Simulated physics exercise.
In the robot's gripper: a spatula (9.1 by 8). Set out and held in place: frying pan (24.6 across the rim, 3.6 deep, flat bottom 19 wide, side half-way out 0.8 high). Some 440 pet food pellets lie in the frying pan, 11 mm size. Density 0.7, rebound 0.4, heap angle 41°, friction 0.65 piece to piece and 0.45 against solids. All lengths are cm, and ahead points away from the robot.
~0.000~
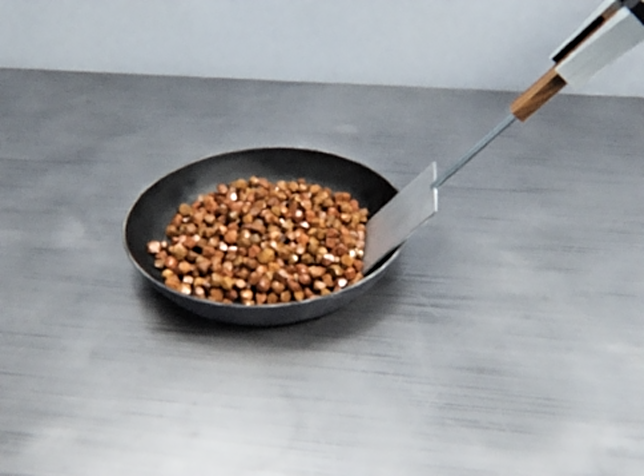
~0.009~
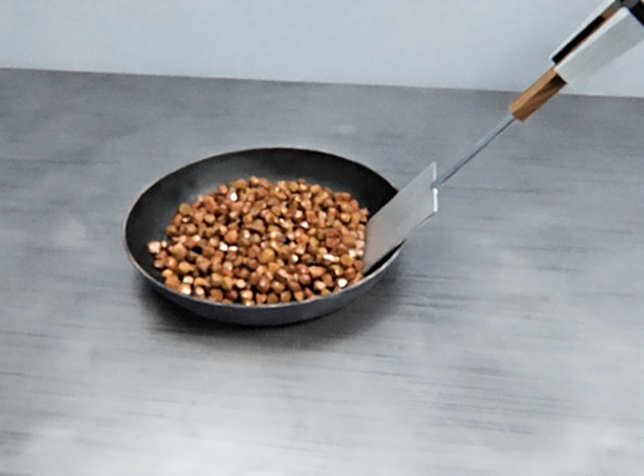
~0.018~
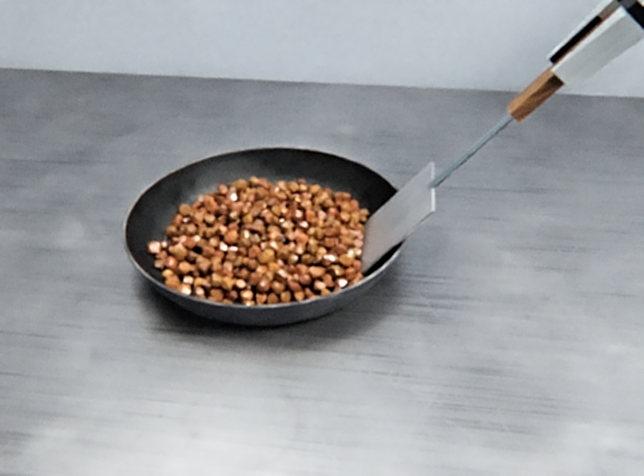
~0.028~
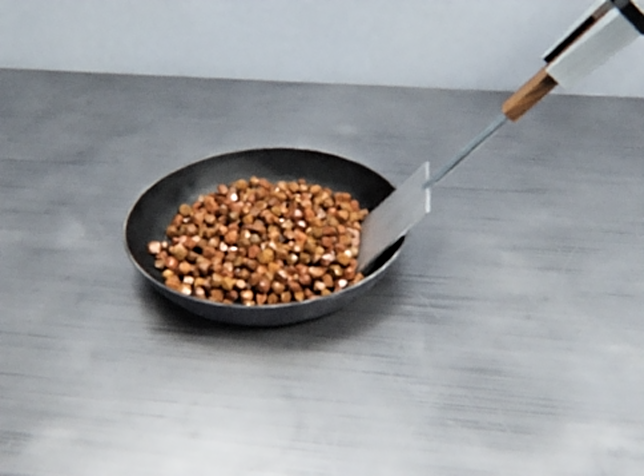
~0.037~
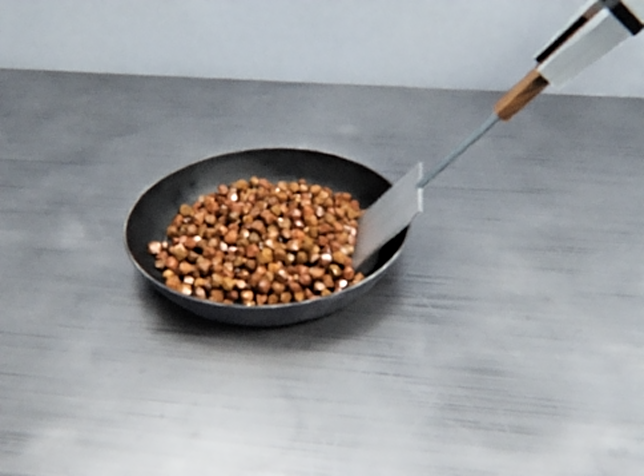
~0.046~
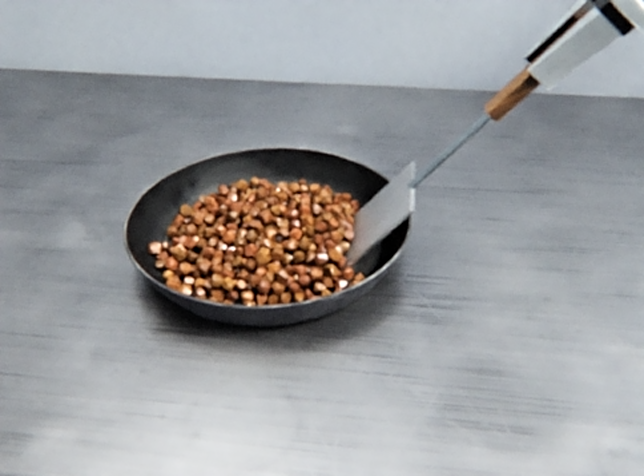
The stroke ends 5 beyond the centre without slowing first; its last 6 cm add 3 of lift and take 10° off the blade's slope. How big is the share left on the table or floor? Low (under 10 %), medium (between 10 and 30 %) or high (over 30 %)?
A low share, under 10 %, ends on the table or floor.
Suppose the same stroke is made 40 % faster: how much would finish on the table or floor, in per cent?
In that case some 15 per cent.
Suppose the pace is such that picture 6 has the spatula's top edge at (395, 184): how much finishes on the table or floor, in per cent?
Some 20 per cent.
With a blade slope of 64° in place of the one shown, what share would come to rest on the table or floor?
It would be near 0 per cent.
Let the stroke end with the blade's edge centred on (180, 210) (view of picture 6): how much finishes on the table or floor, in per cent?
About 15 per cent.
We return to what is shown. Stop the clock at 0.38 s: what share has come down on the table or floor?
Roughly 0 per cent.
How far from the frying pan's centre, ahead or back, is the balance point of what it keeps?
Roughly 4.5 cm ahead.
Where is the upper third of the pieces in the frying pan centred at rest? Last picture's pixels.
Around (180, 216).
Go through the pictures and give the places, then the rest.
The spatula top edge at (436, 185), sloping 51°; upper third of the load around (266, 231), from x 155 to 365, top at y 180; 439 in the frying pan, in the first picture.
The spatula top edge at (435, 185), sloping 51°; upper third of the load around (266, 231), from x 155 to 365, top at y 180, in the second picture.
The spatula top edge at (433, 185), sloping 51°; upper third of the load around (268, 231), from x 155 to 365, top at y 180, in the third picture.
The spatula top edge at (428, 185), sloping 51°; upper third of the load around (271, 231), from x 155 to 365, top at y 180, in the fourth picture.
The spatula top edge at (421, 185), sloping 51°; upper third of the load around (275, 231), from x 155 to 365, top at y 180, in the fifth picture.
The spatula top edge at (413, 185), sloping 51°; upper third of the load around (276, 231), from x 155 to 365, top at y 185; 439 in the frying pan, in the sixth picture.
After 0.10 s, sloping 51°, highest piece 4 above the table; 439 in the frying pan.
After 0.15 s, sloping 47°, highest piece 6 above the table; 439 in the frying pan.
After 0.38 s, sloping 41°, highest piece 5 above the table; 430 in the frying pan, 9 on the table or floor.
After 1.43 s, sloping 41°, highest piece 5 above the table; 429 in the frying pan, 10 on the table or floor.
In the end, 429 in the frying pan, 10 on the table or floor. That is 2 % on the table or floor.
